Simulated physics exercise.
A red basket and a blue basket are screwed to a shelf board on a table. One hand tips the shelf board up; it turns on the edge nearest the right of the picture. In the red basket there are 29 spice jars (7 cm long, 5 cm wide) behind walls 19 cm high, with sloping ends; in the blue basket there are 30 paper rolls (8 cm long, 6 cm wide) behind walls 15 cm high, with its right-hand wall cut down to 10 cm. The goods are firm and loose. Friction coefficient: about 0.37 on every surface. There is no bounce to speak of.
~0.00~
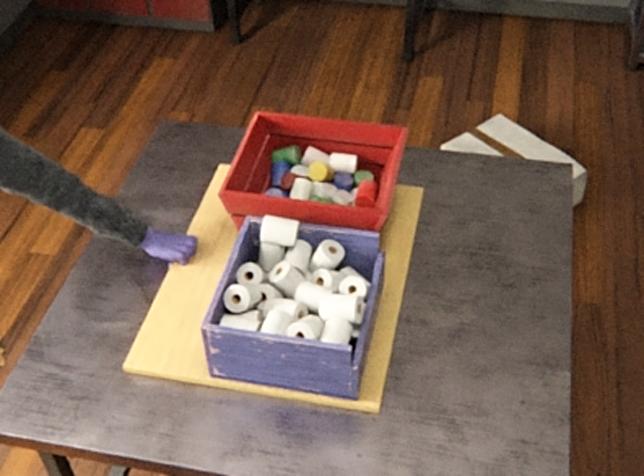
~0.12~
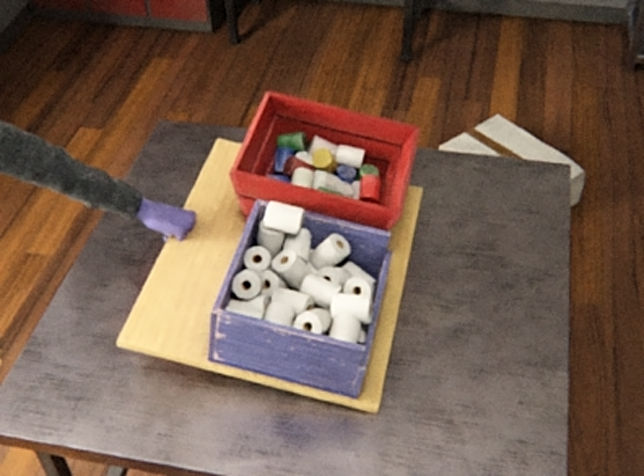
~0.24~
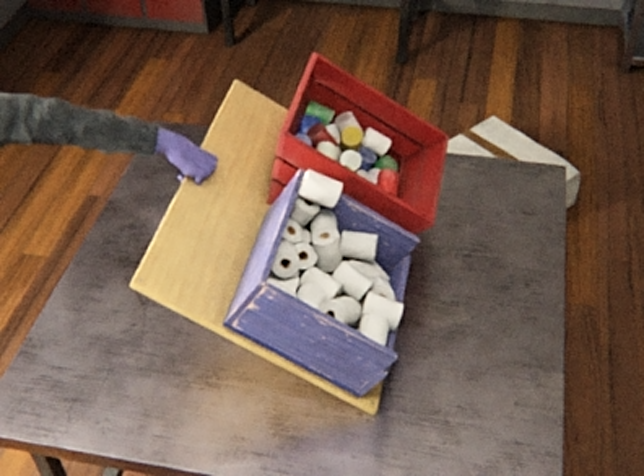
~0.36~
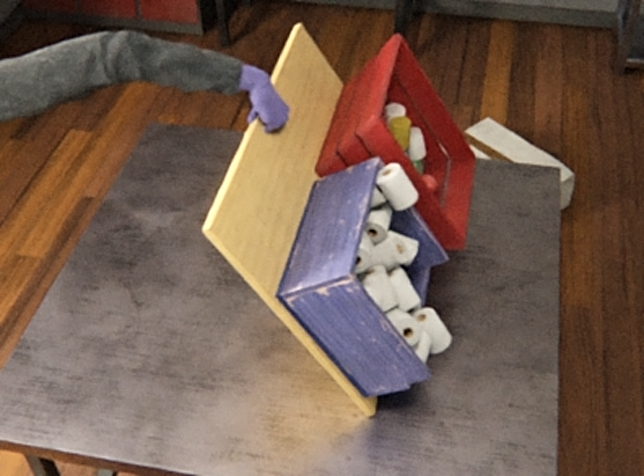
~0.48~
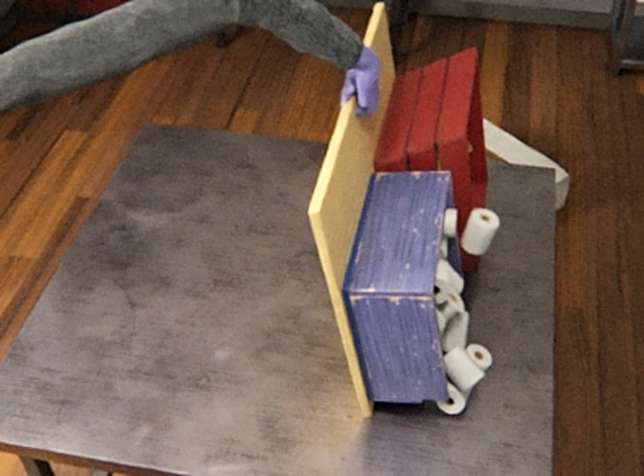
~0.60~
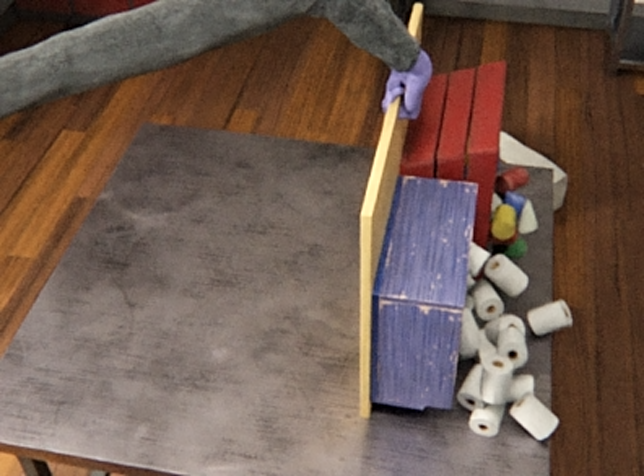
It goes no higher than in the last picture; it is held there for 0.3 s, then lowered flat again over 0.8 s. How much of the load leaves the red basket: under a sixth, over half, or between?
Out of the red basket go upwards of half of the spice jars.
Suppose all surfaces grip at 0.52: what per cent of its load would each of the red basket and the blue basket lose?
In that case red basket 100, blue basket 80 per cent.
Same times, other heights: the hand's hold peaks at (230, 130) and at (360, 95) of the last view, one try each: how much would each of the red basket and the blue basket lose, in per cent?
Red basket 10 then 80, blue basket 40 then 70 per cent.
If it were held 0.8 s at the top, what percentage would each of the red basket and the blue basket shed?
Then red basket 100, blue basket 90 per cent.
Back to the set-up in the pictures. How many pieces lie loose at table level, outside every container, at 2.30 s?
Roughly 20.
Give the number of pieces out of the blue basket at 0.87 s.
Out by then, roughly: Blue basket 20.
After 0.87 s, tilt 89°; 26 of 29 out of the red basket and 22 of 30 out of the blue basket.
After 1.21 s, tilt 59°; 29 of 29 out of the red basket and 25 of 30 out of the blue basket.
After 1.69 s, tilt 0°; 29 of 29 out of the red basket and 25 of 30 out of the blue basket.
Outcome (at 2.30 s), 29 of 29 out of the red basket and 25 of 30 out of the blue basket. Asked share, 29 of 29, 100 per cent.
